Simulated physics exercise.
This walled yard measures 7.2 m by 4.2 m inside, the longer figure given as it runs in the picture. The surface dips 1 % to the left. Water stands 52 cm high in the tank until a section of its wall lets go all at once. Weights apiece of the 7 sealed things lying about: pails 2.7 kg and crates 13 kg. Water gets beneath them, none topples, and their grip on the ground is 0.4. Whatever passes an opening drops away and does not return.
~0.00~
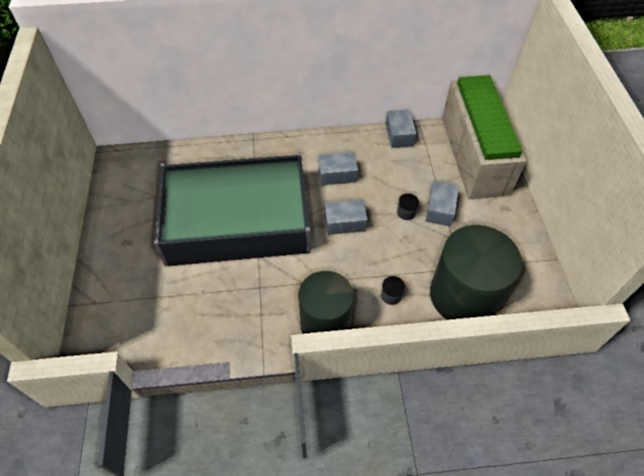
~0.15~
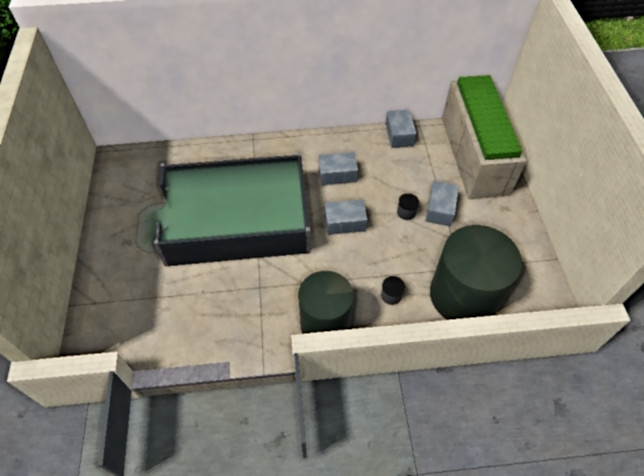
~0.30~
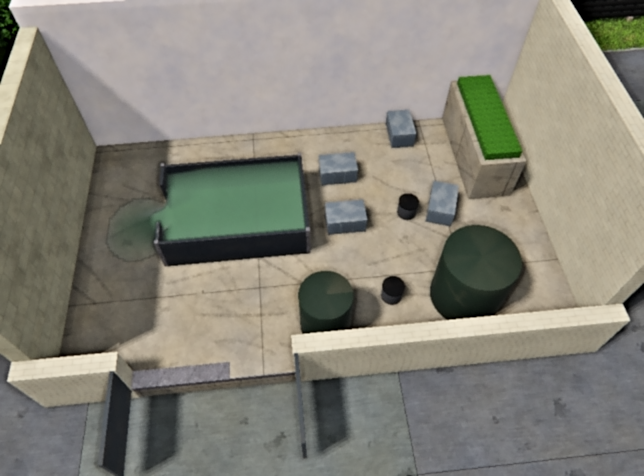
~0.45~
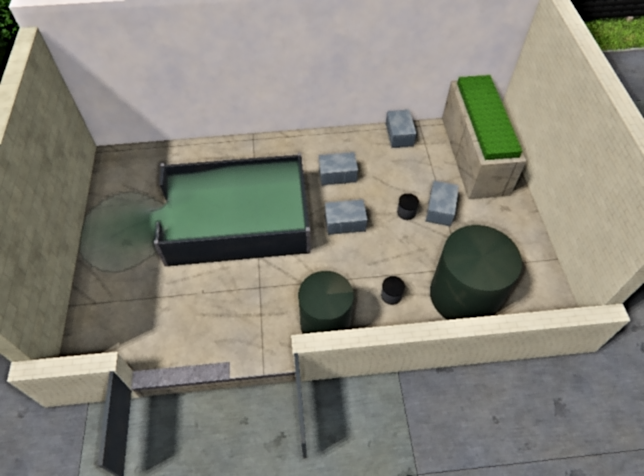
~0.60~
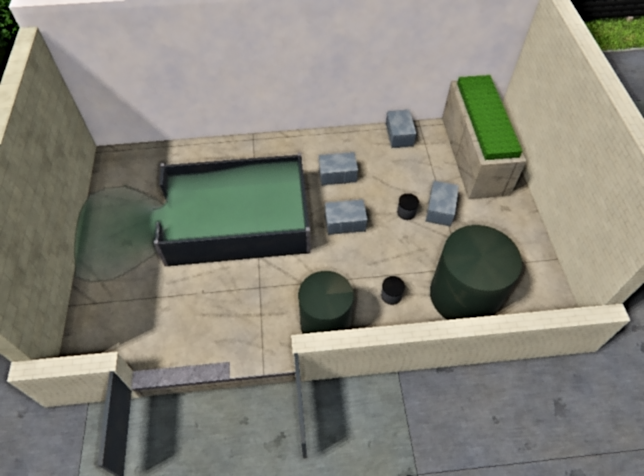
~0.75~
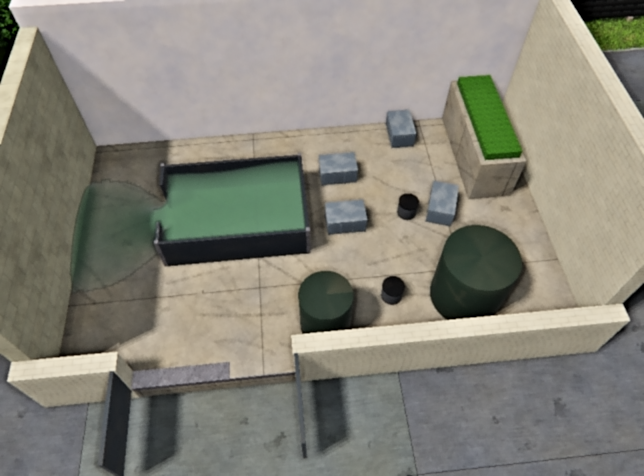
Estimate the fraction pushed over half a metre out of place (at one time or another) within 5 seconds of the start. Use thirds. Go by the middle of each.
It is not even a third.
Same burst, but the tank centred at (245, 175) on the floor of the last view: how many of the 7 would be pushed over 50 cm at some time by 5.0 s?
In that case 0 of them.
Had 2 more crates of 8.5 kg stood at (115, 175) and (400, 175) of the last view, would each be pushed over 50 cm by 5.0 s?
In that order: Past it, under.
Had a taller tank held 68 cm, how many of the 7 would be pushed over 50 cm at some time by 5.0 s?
In that case 1 of them.
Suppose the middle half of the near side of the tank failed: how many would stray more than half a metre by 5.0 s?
Then 0.
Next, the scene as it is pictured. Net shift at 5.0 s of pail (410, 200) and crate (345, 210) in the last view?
In that order: 0 cm, 0 cm.
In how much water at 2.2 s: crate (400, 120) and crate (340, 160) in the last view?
Roughly 0 and 0 cm.
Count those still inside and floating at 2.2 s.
At that moment 0.
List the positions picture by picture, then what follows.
In the first frame, a pail is out of sight; a crate at (338, 162), on the bottom; water covers 3.1 m2; 0 of 7 have shifted.
In the second frame, a pail is out of sight; a crate at (338, 162), on the bottom; 3.4 m2 under water; 0 of 7 have shifted.
In the third frame, a pail is out of sight; a crate at (338, 162) rests on the ground; water covers 3.9 m2; 0 of 7 have shifted.
In the fourth frame, a pail is out of sight; a crate at (338, 162) rests on the ground; 4.6 m2 under water; 0 of 7 have shifted.
In the fifth frame, a pail is out of sight; a crate at (338, 162), on the bottom; 5.0 m2 under water; 0 of 7 have shifted.
In the sixth frame, a pail is out of sight; a crate at (338, 162) rests on the ground; water covers 5.2 m2; 0 of 7 have shifted.
After 1.1 s 0 of 7 are over 50 cm from their spots; 0 afloat.
After 2.2 s 0 of 7 are over 50 cm from their spots; 0 afloat.
After 3.5 s 0 of 7 are over 50 cm from their spots; 0 afloat.
After 5.0 s 0 of 7 are over 50 cm from their spots, and 0 have been at some point; 0 afloat.
